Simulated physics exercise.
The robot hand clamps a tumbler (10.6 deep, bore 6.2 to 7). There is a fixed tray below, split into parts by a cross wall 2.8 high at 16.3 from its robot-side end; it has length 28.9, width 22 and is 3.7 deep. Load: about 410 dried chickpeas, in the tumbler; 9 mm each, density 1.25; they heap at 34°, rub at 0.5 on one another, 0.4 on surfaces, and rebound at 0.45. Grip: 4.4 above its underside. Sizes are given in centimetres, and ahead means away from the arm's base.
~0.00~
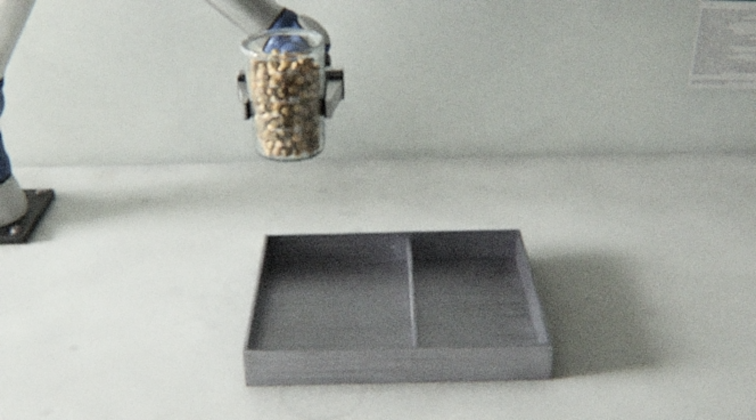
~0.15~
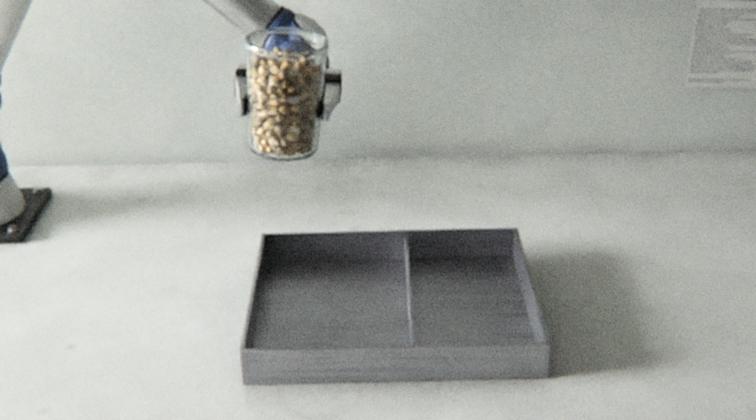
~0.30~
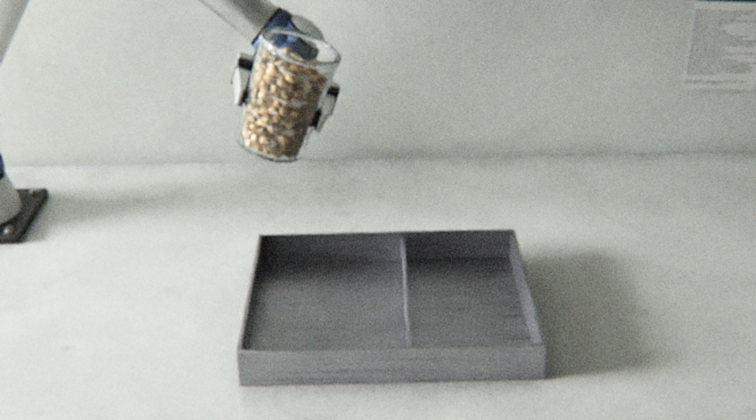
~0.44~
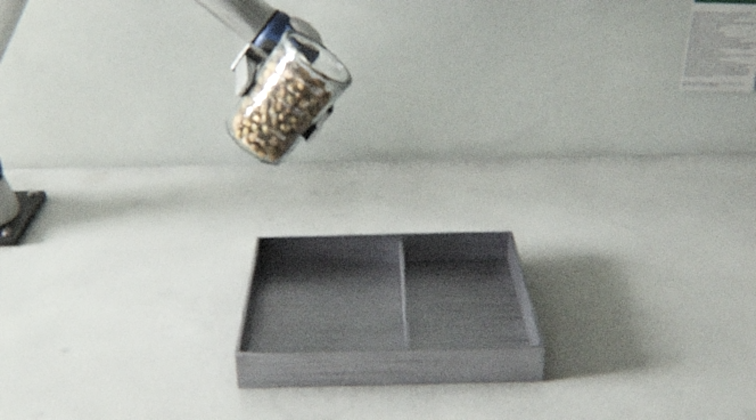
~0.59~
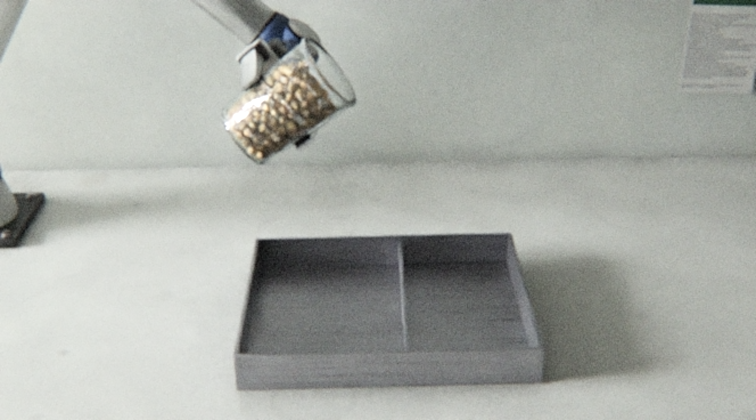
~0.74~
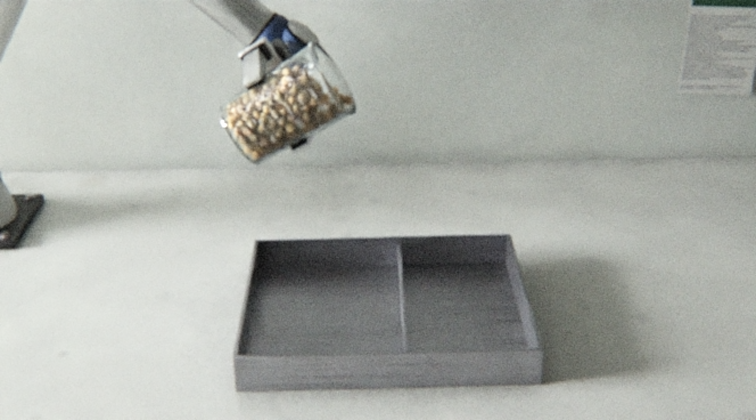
In this clip, a robot arm holds a clear tumbler of dried chickpeas above and behind a gray tray split by a cross wall, then steadily tilts it to the right until it leans well over, the chickpeas still inside.
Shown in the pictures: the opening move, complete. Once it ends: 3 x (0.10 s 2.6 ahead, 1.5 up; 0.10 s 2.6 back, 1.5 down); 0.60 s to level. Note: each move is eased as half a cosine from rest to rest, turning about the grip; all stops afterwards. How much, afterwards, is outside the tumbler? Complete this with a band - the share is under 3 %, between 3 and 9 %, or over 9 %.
The share is over 9 %.
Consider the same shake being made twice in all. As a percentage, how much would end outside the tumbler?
In that case, some 25 per cent.
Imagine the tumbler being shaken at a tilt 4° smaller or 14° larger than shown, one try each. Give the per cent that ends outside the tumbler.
Some 25 and 55 per cent.
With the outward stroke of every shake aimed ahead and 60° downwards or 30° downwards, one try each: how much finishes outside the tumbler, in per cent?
About 0 and 5 per cent.
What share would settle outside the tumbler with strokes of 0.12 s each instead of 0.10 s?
In that case some 20 per cent.
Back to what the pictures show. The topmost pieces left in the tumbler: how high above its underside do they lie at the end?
Height at rest: About 9.0 centimetres.
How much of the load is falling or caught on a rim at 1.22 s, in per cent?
About 11 %.
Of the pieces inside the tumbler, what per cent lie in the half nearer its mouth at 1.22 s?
I'd say close to 35 per cent.
After 1.22 s, tilted 59° forward, highest piece 28 above the table; 316 in the tumbler, 29 in the far-side part, 18 in the robot-side part, 46 in flight or on a rim.
After 1.70 s, tilted 20° forward, highest piece 29 above the table; 287 in the tumbler, 65 in the far-side part, 55 in the robot-side part, 2 on the table or floor.
After 2.14 s, level, highest piece 29 above the table; 287 in the tumbler, 66 in the far-side part, 54 in the robot-side part, 2 on the table or floor.
After 3.19 s, level, highest piece 29 above the table; 287 in the tumbler, 66 in the far-side part, 54 in the robot-side part, 2 on the table or floor.
At rest, 287 in the tumbler, 66 in the far-side part, 54 in the robot-side part, 2 on the table or floor. That is 30 % outside the tumbler.
